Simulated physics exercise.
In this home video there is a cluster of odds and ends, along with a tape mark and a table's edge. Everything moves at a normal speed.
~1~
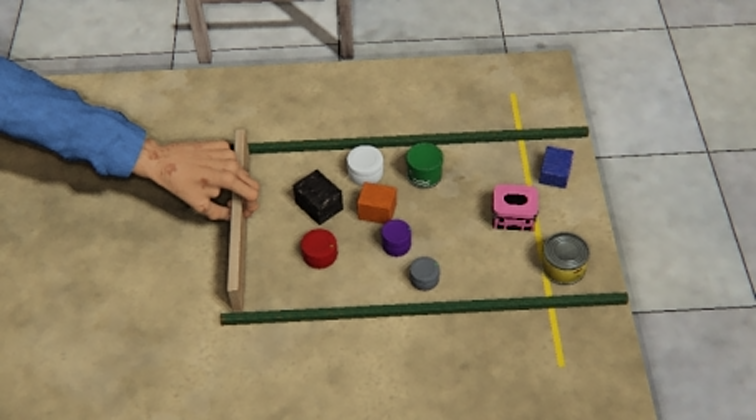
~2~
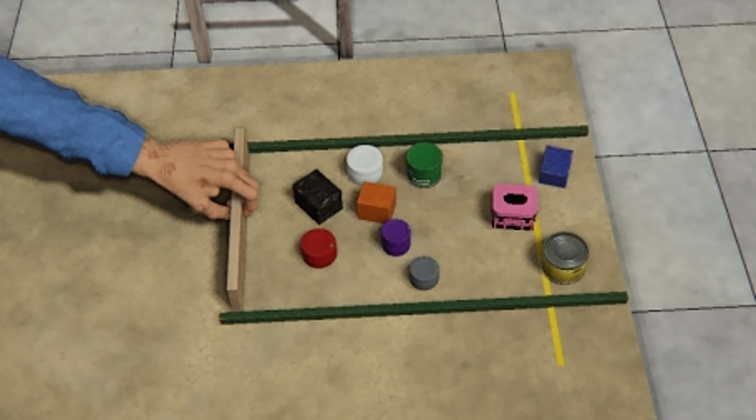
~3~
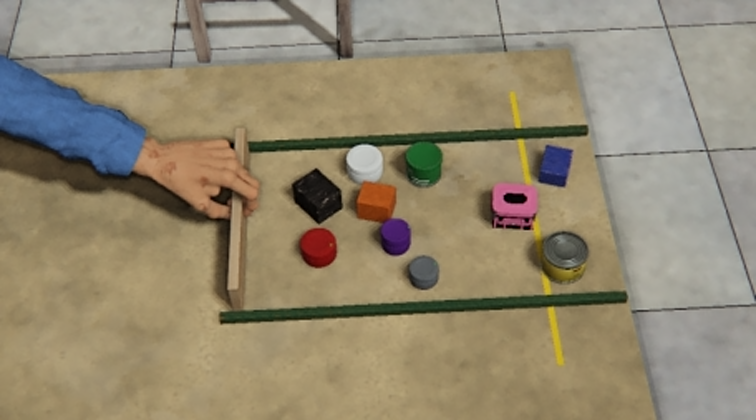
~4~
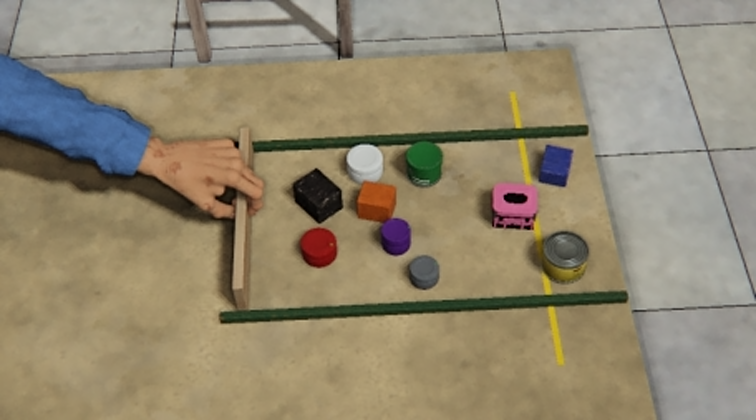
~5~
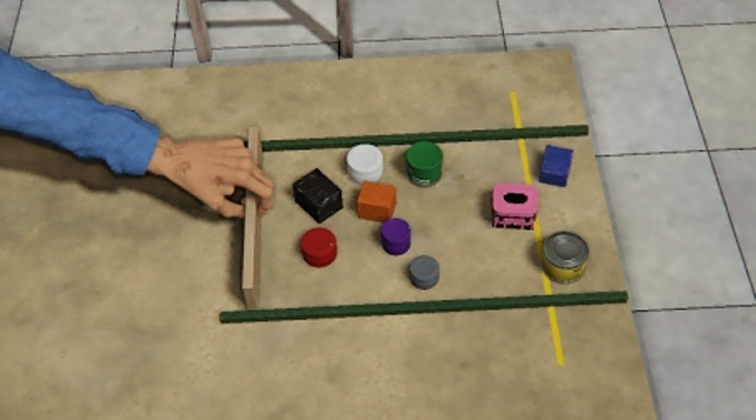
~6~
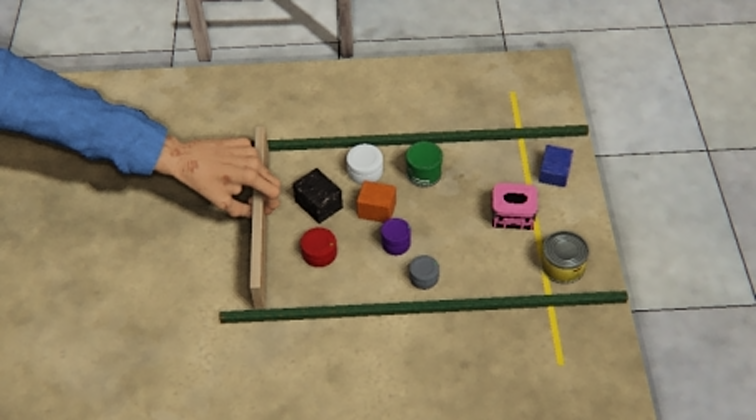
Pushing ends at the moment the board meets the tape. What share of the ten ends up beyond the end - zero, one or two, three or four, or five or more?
Pieces going over the end will number one or two.
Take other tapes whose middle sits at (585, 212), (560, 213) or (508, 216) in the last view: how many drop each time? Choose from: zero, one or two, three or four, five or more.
In order: More than four, 1 or 2, no fall at all.
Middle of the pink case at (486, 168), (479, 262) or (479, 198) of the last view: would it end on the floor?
Going through them in order, it ends up falling, it keeps its spot, and it ends up falling.
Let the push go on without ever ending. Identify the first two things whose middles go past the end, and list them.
The pink case first, then the blue block.
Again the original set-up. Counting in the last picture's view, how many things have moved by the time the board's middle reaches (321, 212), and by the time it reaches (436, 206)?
By the first moment it's 3, by the second it's 8.
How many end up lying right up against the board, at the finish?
The count is 4.
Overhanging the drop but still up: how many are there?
The answer comes to 0.
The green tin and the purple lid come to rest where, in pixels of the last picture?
You'll find the first one at (577, 169) and the second at (580, 219).
Soon after, none off yet; blue block at rest near (556, 166); yellow tin at rest near (564, 257); pink case at rest near (514, 206).
After that, none off yet; blue block moving near (563, 166); yellow tin at rest near (564, 257); pink case displaced about its own width near (574, 202).
In the end, the number that fall off is one or two; gone, pink case and blue block.
